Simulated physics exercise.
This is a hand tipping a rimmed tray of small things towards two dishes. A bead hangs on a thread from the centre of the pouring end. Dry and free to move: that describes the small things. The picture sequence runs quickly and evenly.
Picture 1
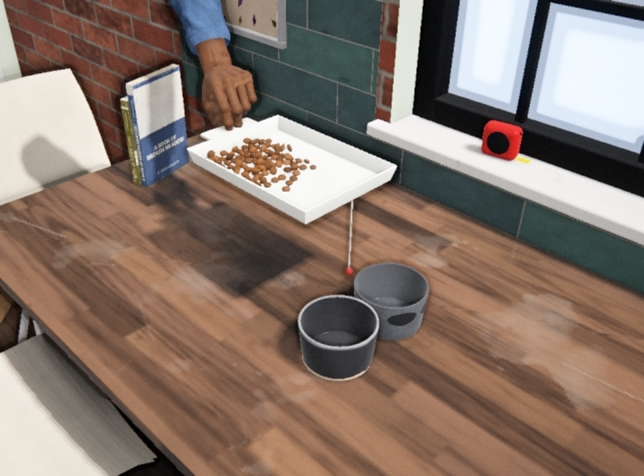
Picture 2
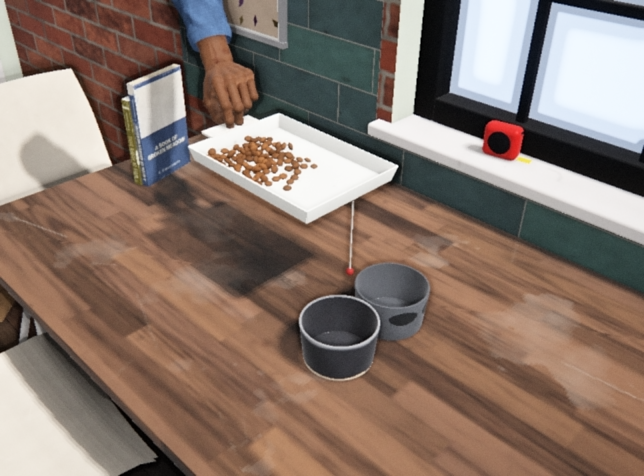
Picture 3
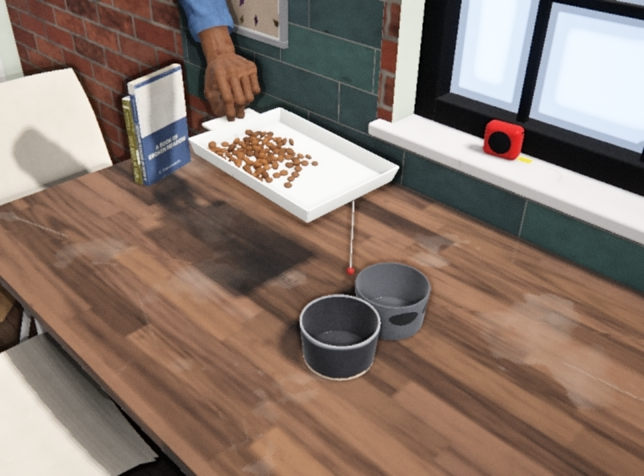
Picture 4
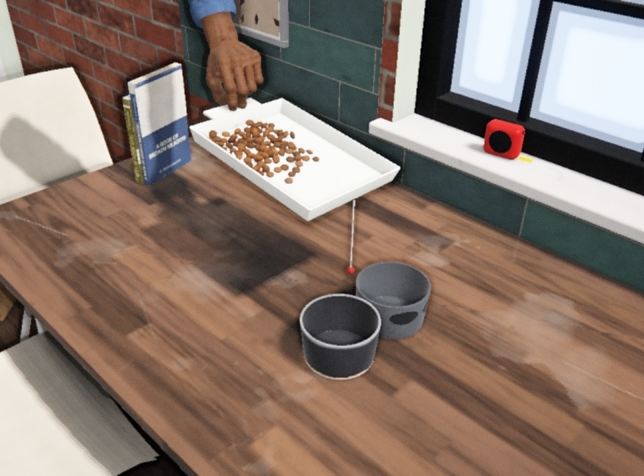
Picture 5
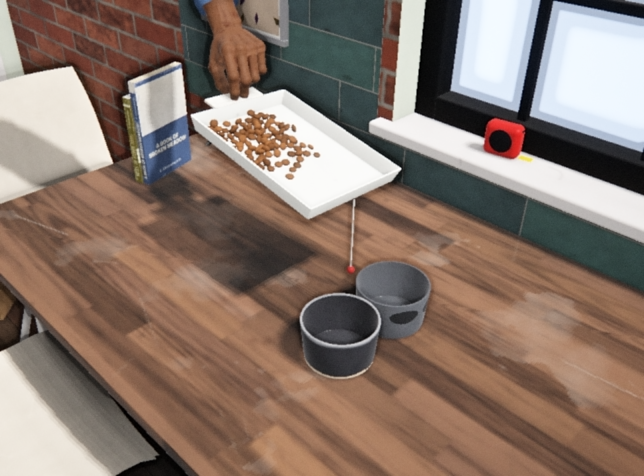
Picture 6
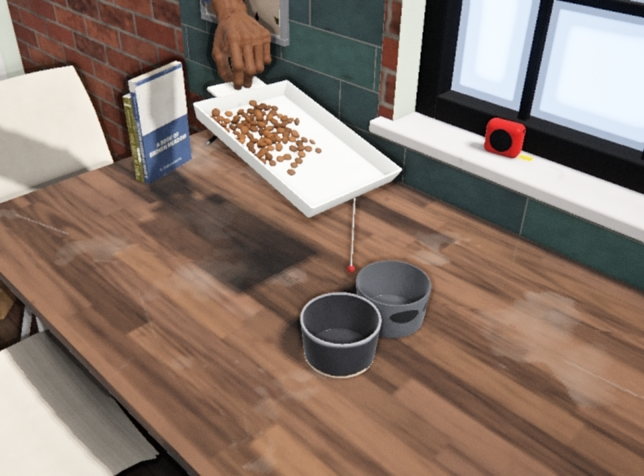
A hand gradually tilts a white tray of small brown pieces above two dark dishes.
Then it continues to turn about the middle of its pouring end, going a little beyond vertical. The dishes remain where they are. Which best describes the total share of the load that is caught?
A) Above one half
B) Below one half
Above one half.
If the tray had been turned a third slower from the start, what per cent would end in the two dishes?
Share: Around 80%.
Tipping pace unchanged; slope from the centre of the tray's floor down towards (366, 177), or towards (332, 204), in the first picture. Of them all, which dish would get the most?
Okay, first try the right-side one, second try the left-side one.
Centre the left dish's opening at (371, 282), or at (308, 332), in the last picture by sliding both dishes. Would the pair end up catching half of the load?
Well, a majority share the first time and a minority share the next.
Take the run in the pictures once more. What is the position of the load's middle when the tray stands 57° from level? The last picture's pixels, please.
The middle of the load sits near (367, 177).
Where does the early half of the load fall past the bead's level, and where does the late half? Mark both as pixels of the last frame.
(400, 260) for the early half, (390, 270) for the late half.
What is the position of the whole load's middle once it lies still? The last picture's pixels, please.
I'd place the middle at about (394, 311).
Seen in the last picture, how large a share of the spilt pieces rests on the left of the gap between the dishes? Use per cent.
Some 10 %.
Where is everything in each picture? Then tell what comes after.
The first picture shows corners of the pouring end at (306, 208) and (391, 166), level; middle of the load at (255, 162), bits of dog kibble; left dish at (367, 355); right dish at (419, 316); bead on its thread at (349, 271).
The second picture shows corners of the pouring end at (307, 208) and (392, 166), level; middle of the load at (256, 160).
The third picture shows corners of the pouring end at (308, 207) and (393, 166), tipped barely, lowest at the right corner; middle of the load at (257, 155).
The fourth picture shows corners of the pouring end at (310, 206) and (394, 167), tipped a little, lowest at the right corner; middle of the load at (258, 147).
The fifth picture shows corners of the pouring end at (311, 205) and (395, 168), tipped a little, lowest at the right corner; middle of the load at (259, 140).
The sixth picture shows corners of the pouring end at (313, 204) and (396, 168), tipped clearly, lowest at the right corner; middle of the load at (261, 132); left dish at (369, 352); right dish at (421, 313).
Soon after the last picture, tray tipped steeply; nearly all on the tray; a small part in the air.
A little later, tray tipped right over; about two thirds on the tray; a stray few in the left dish; about a quarter in the right dish; a small part outside both; a stray few in the air.
Later still, tray tipped past a quarter turn; a small part in the left dish; about two thirds in the right dish; about a quarter outside both.
At rest, tray tipped past a quarter turn; a small part in the left dish; about two thirds in the right dish; about a quarter outside both.
